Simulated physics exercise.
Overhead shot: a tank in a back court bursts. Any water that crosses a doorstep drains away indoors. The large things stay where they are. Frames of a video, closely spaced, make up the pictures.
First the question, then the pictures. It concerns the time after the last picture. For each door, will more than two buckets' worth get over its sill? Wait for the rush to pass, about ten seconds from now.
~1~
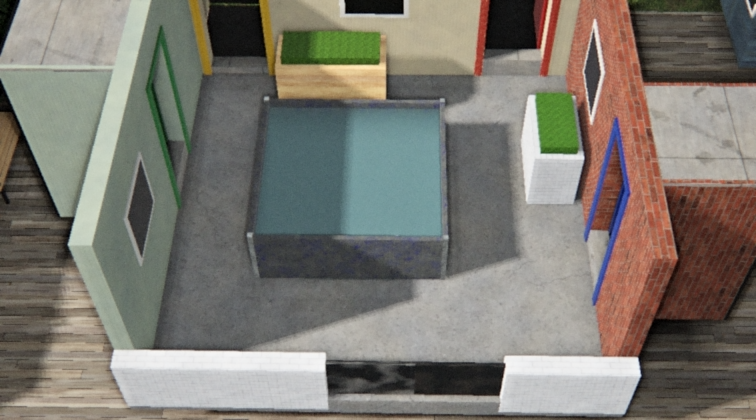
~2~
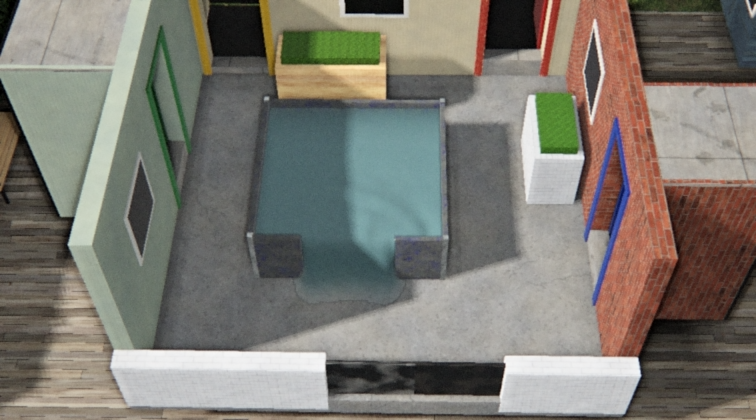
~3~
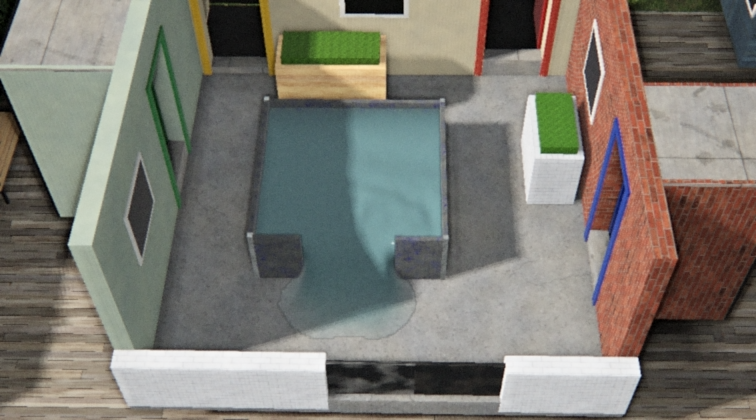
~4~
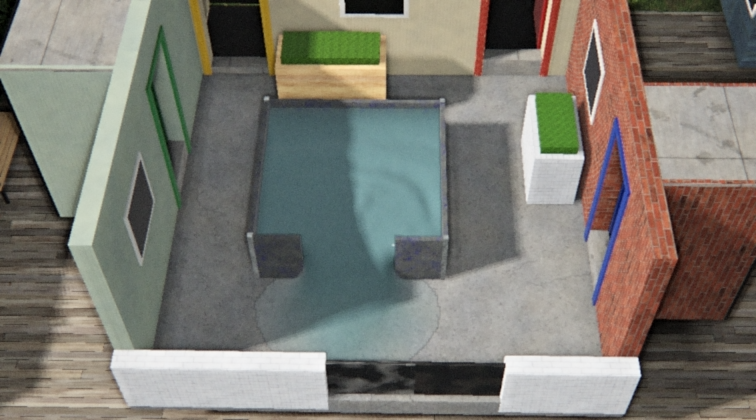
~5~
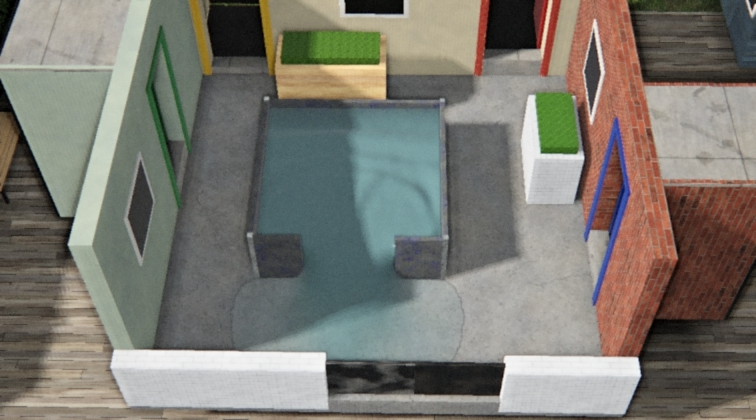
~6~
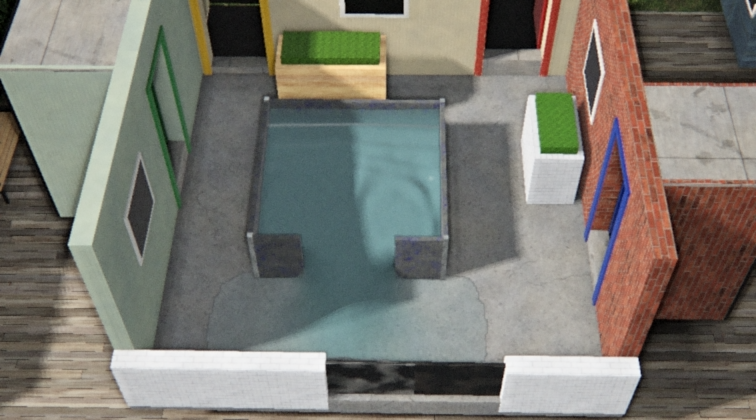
The green door keeps inside the allowance there. The blue door keeps inside the allowance there. The red door keeps inside the allowance there. The yellow door exceeds the allowance there.
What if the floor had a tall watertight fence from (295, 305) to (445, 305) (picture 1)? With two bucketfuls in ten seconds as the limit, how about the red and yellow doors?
Here red door never gets there, and yellow door never gets there.
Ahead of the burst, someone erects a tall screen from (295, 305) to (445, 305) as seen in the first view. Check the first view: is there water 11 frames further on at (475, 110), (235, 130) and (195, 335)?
In order: Untouched, untouched, soaked.
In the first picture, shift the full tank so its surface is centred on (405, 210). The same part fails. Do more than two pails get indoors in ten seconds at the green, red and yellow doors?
Result: Green door misses it, red door misses it, yellow door tops the limit.
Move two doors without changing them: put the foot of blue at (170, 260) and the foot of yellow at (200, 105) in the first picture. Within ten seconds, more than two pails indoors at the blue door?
In that case blue stays unflooded.
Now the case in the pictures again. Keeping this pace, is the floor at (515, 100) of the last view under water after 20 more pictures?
Looking there, it would be unwetted.
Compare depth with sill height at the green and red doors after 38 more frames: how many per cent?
The first sits near 20 in a hundred and the second near 50 in a hundred.
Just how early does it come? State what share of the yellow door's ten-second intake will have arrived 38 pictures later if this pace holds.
Some 55 in a hundred.
A moment on, water covers 25 % of the floor; the green door not reached, the blue door not reached, the red door not reached, the yellow door not reached.
Next, water covers 45 % of the floor; the green door wet at the sill, nothing in, the blue door wet at the sill, nothing in, the red door not reached, the yellow door not reached.
Then, water covers 75 % of the floor; the green door wet at the sill, nothing in, the blue door wet at the sill, nothing in, the red door not reached, the yellow door under two buckets in.
Later, water covers 95 % of the floor; the green door wet at the sill, nothing in, the blue door wet at the sill, nothing in, the red door wet at the sill, nothing in, the yellow door far over two buckets in.
In the end, water covers 100 % of the floor; the green door wet at the sill, nothing in, the blue door wet at the sill, nothing in, the red door wet at the sill, nothing in, the yellow door far over two buckets in.
